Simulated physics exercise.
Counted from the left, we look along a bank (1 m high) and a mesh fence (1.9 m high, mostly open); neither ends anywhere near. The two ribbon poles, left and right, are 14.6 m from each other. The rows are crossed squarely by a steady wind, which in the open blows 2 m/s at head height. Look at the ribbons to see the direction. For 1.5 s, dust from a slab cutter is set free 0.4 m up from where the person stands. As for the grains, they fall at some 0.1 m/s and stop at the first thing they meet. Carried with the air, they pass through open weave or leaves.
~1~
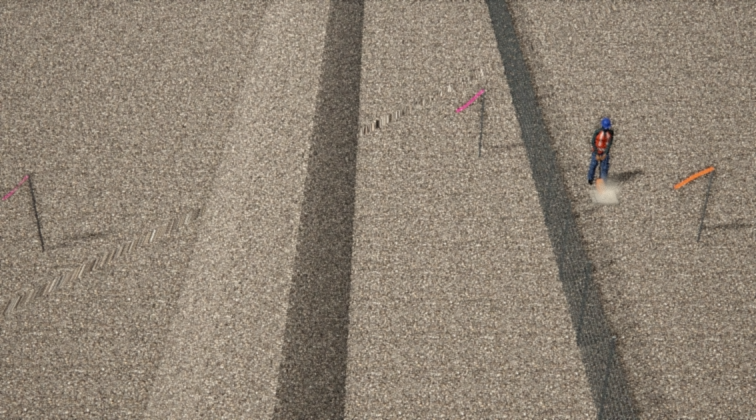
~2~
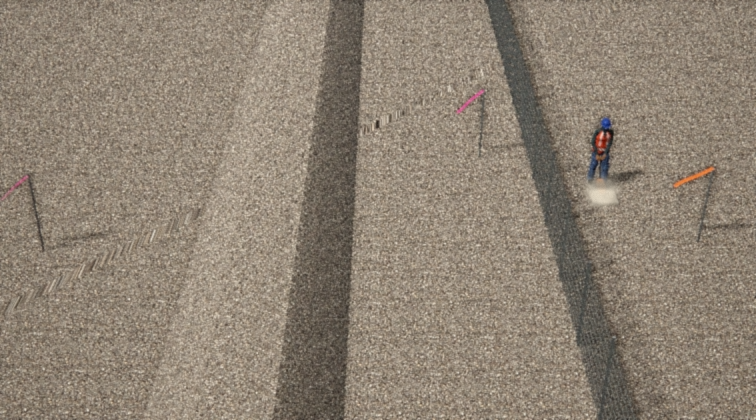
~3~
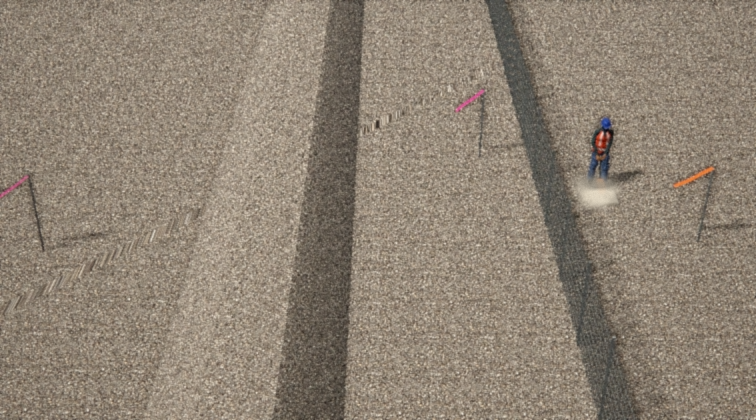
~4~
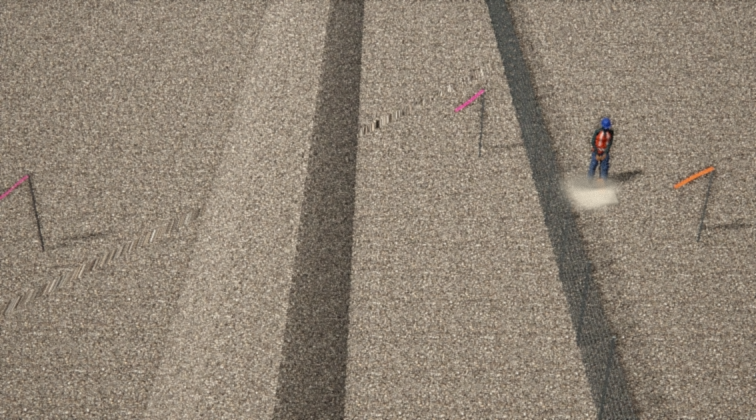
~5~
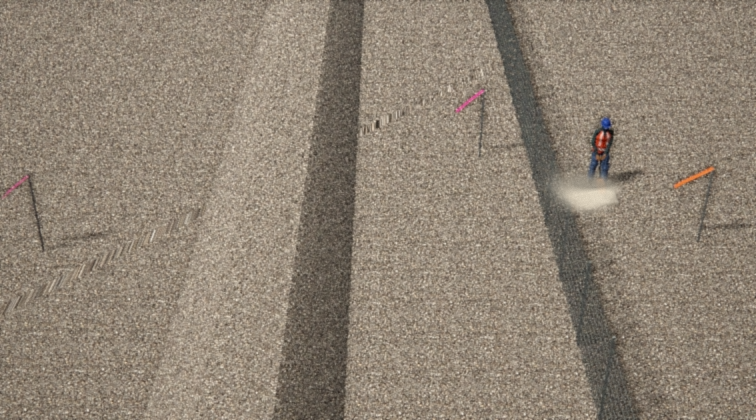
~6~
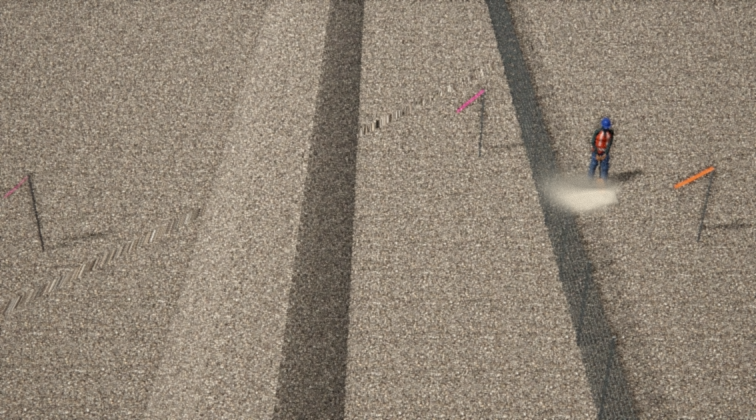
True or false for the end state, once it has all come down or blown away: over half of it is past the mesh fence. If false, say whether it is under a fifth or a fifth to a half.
True.
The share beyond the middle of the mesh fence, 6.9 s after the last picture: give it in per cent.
It's close to 75 percent.
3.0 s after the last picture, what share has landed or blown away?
About 45 %.
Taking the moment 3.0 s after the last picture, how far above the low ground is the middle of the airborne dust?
I'd put it close to 0.6 metres up.
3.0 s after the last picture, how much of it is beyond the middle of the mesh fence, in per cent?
The share is about 75 percent.
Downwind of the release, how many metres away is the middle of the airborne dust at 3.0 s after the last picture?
About 3.5 m.
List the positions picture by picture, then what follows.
The dust in the air spans x = 600 to 615 around y = 190 and it comes from (605, 193), in the first frame.
The right ribbon ends at (674, 186), leaning 60 degrees to the left and the dust in the air spans x = 590 to 610 around y = 190, in the second frame.
The inner ribbon ends at (456, 111), leaning 50 degrees to the left, the dust in the air spans x = 580 to 610 around y = 190 and the top of the mesh fence crosses (548, 133), in the third frame.
The dust in the air spans x = 570 to 610 around y = 190, in the fourth frame.
The right ribbon ends at (675, 187), leaning 55 degrees to the left and the dust in the air spans x = 560 to 610 around y = 190, in the fifth frame.
The inner ribbon ends at (457, 112), leaning 45 degrees to the left, the dust in the air spans x = 550 to 610 around y = 190 and the top of the mesh fence crosses (548, 133), in the sixth frame.
Then, 1.5 s after the last picture, 18 % is no longer flying here, and 46 % is beyond the mesh fence; the middle of what still flies is 0.3 m above the low ground, near (539, 193).
Then, 3.0 s after the last picture, 43 % is no longer flying here, and 73 % is beyond the mesh fence; the middle of what still flies is 0.5 m above the low ground, near (470, 184).
Then, 6.9 s after the last picture, 60 % is no longer flying here, and 74 % is beyond the mesh fence; the middle of what still flies is 1.7 m above the low ground, near (251, 140).
Then, 19.0 s after the last picture, 77 % is no longer flying here, and 74 % is beyond the mesh fence.
Then, 44.0 s after the last picture, 100 % is no longer flying here, and 74 % is beyond the mesh fence.
